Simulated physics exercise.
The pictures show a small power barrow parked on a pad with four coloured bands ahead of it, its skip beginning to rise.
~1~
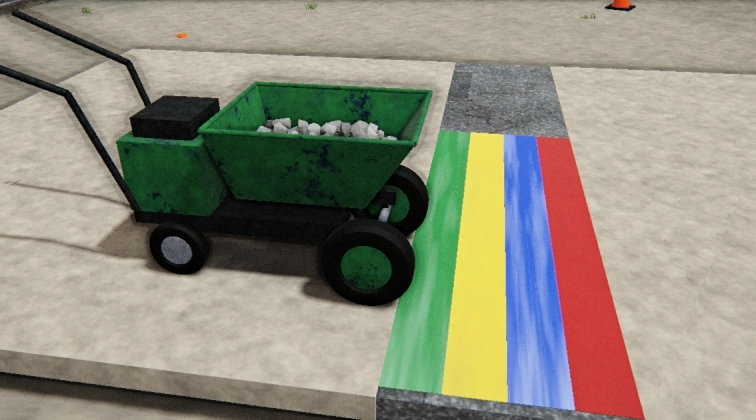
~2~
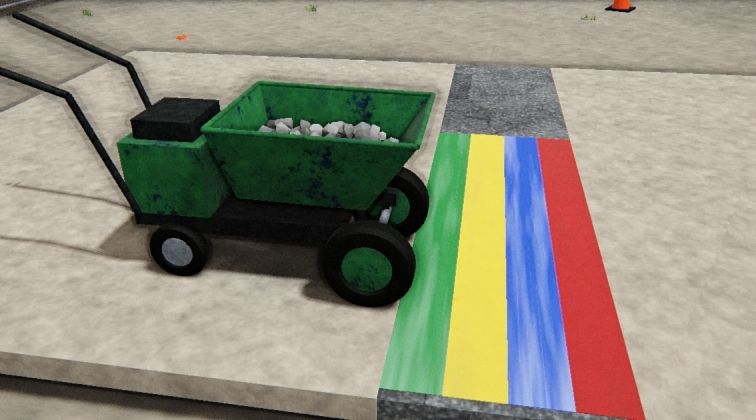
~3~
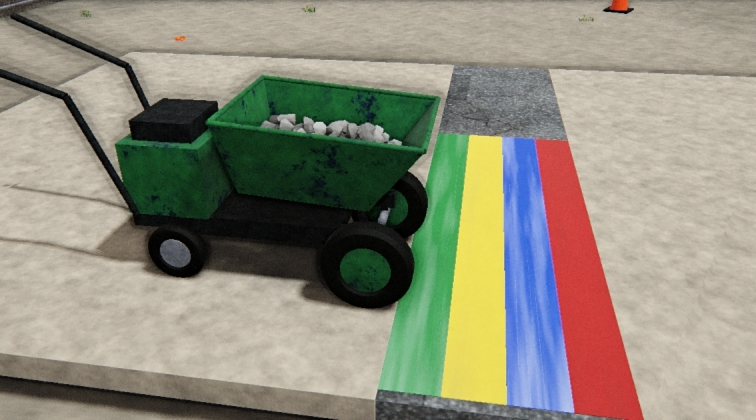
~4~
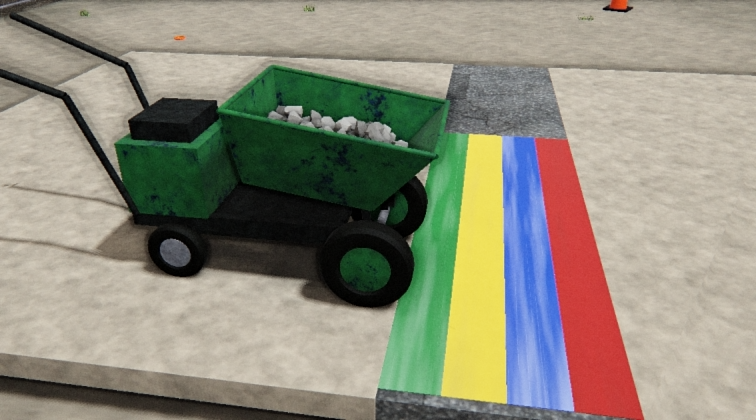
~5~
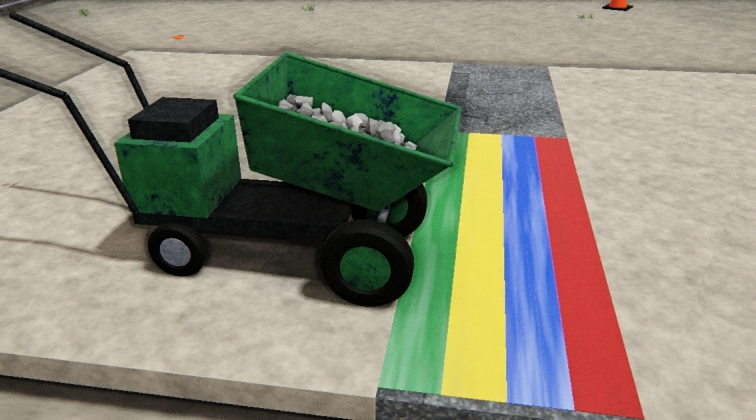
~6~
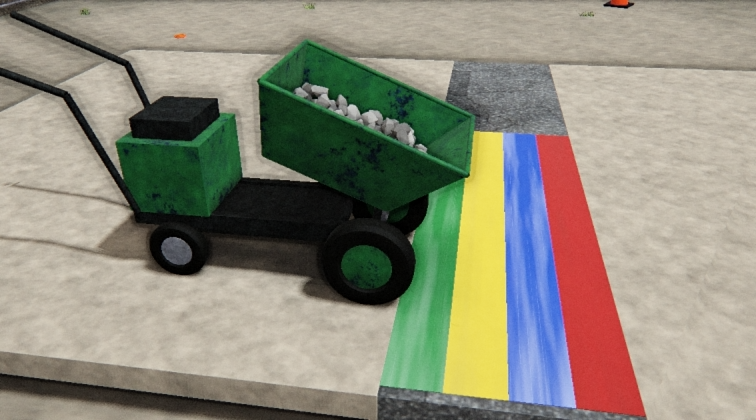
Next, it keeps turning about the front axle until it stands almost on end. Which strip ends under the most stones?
The heap favours the blue strip.
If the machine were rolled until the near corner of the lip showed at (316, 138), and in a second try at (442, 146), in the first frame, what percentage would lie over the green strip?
In turn 20 and 0 in a hundred.
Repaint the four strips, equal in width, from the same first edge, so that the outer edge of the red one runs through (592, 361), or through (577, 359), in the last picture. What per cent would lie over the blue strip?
Near 10 % and 10 %.
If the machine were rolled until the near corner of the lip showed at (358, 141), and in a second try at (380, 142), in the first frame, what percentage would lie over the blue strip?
In turn 30 and 30 in a hundred.
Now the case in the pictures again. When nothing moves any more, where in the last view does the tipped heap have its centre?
Around (557, 274).
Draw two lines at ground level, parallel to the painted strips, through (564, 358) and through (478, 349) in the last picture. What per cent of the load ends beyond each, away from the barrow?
In turn 40 and 70 in a hundred.
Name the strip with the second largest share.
It is the strip in red.
Soon after the last picture, skip tipped steeply; all in the skip.
A little later, skip tipped right over; most in the skip; about a quarter over the blue strip; a stray few over the red strip.
Later still, skip tipped right over; about a quarter in the skip; about a third over the blue strip; about a quarter over the red strip; a small part off the paint.
At rest, skip tipped right over; about a quarter in the skip; none over the green strip; none over the yellow strip; about a third over the blue strip; about a quarter over the red strip; a small part off the paint.
